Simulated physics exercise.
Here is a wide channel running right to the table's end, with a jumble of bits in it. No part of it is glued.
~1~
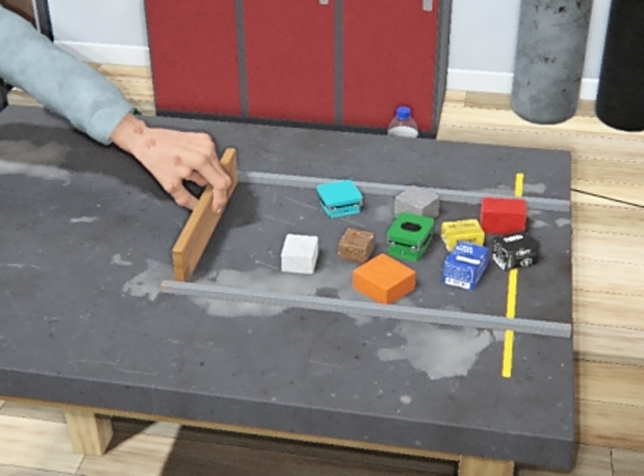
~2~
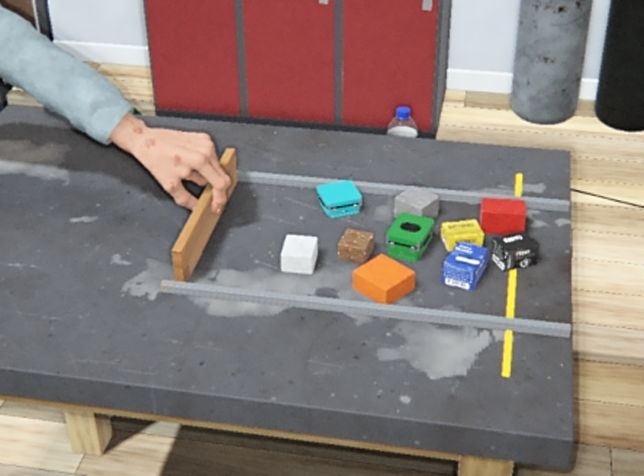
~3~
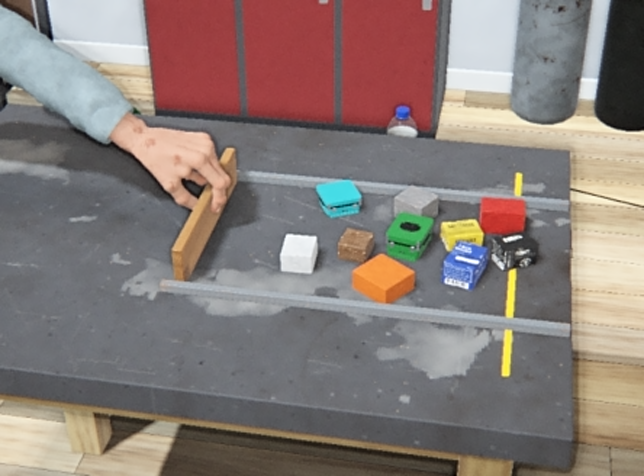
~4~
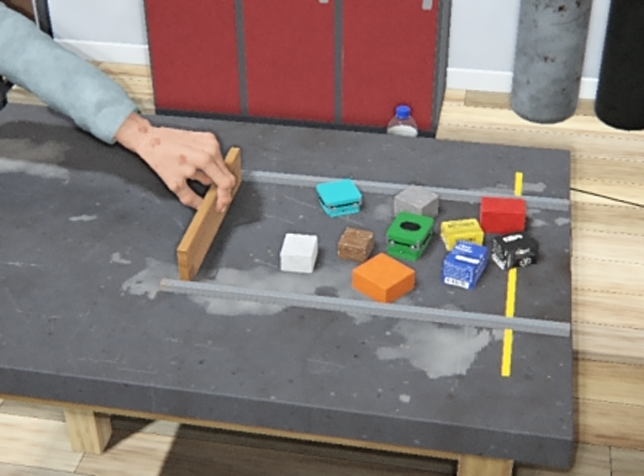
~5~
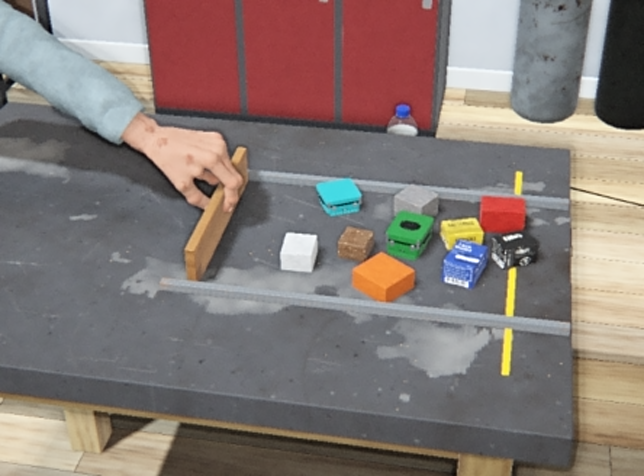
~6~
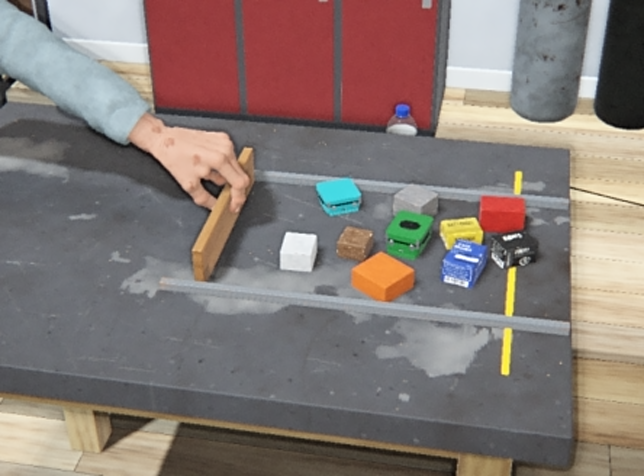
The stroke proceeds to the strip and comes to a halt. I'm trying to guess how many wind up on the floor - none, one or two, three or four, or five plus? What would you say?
The edge claims three or four.
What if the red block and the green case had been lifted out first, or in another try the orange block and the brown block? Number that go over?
1 for the first case, 2 for the second.
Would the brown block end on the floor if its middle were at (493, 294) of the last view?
Here the brown block stays aboard.
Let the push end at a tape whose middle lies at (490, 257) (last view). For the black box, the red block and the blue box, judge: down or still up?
Going in order, the black box goes off the edge, then the red block goes off the edge, then the blue box keeps its spot.
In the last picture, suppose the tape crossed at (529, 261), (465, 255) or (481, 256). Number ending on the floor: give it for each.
In that order 6, 0 and 1.
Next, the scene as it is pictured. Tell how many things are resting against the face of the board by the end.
At rest, 4 are in contact.
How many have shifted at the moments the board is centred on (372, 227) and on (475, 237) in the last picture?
The count reaches 7 first and 10 second.
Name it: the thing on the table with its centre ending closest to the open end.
The one in question is the grey block.
Early on, none off yet; black box at rest near (514, 249); red block at rest near (502, 215); blue box at rest near (464, 263).
A while later, none off yet; black box travelled about its own width near (553, 273); red block travelled about its own width near (568, 221); blue box travelled about its own width near (516, 267).
Finally, the number that fall off is three or four; lost, yellow box, red block and black box.
